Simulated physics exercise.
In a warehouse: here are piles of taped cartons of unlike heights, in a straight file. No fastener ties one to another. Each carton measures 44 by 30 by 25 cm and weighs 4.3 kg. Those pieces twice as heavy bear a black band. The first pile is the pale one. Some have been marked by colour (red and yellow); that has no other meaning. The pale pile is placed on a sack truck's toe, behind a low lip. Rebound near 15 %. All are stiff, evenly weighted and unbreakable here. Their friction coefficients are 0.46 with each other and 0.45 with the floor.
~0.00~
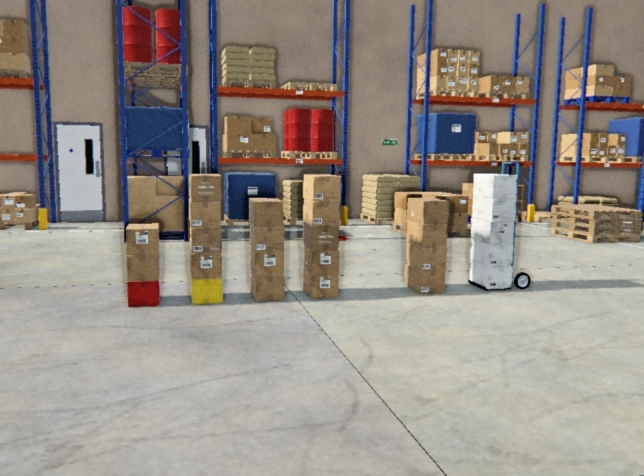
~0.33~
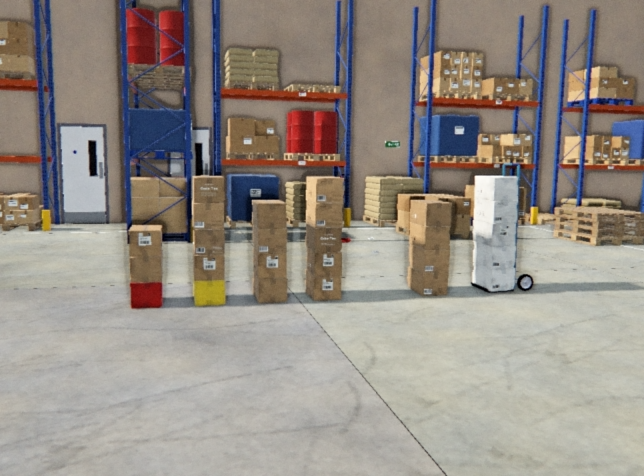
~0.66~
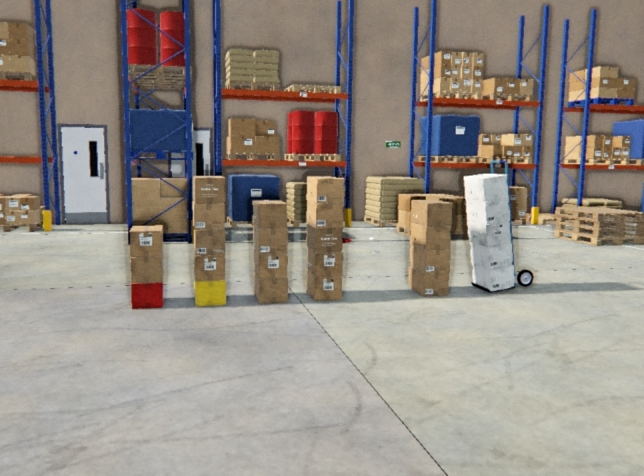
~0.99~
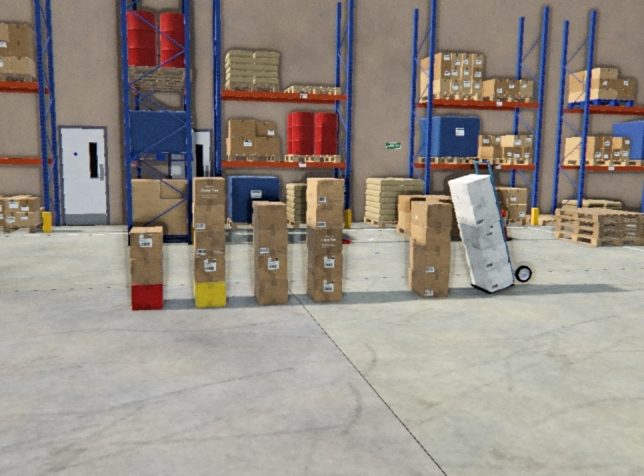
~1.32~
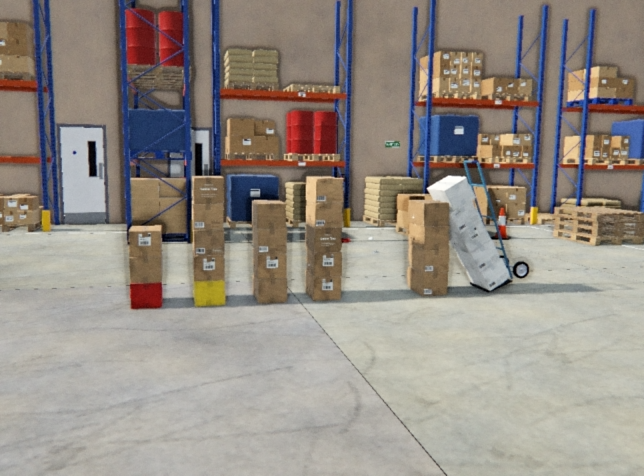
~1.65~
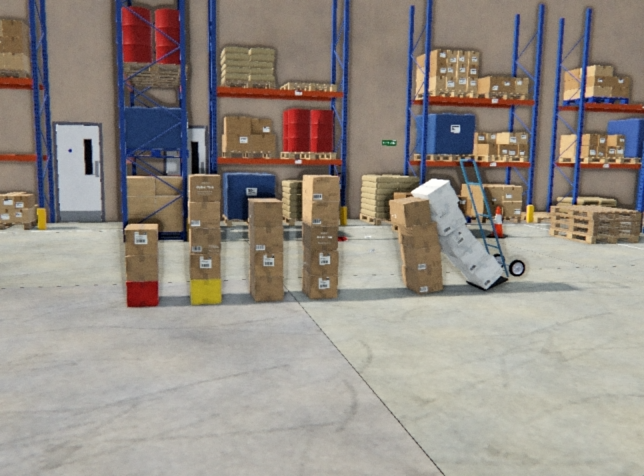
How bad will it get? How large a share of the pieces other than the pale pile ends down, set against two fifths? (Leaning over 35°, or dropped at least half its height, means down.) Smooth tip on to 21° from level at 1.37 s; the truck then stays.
Not even two fifths.
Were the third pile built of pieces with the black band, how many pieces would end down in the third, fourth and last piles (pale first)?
Pieces down: Third pile 0, fourth pile 0, last pile 0.
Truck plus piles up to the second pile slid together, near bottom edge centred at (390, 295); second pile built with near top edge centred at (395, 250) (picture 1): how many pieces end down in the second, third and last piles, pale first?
Second 1, third 0, last 0.
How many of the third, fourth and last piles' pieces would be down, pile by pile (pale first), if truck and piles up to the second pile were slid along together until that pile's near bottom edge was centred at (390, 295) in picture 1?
In that case third pile 3, fourth pile 4, last pile 3.
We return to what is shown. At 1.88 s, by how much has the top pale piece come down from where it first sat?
I'd put it at close to 20 cm below where it started.
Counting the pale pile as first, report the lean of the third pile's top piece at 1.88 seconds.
Roughly 0 degrees.
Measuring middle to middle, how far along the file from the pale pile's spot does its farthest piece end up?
I'd say close to 160 cm along.
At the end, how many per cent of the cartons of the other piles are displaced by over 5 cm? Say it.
The answer is 40 percent.
By 1.88 s, 5 of the pale pile down; none of the 21 other cartons down, 4 disturbed.
By 2.12 s, 5 of the pale pile down; 4 of the 21 other cartons down.
When it is over (3.7 s), 5 of the pale pile down; 4 of the 21 other cartons down; yellow carton unmoved; red carton unmoved. That is 19 per cent. In pixels of the last frame, middles, yellow carton near (205, 287), red carton near (143, 290).
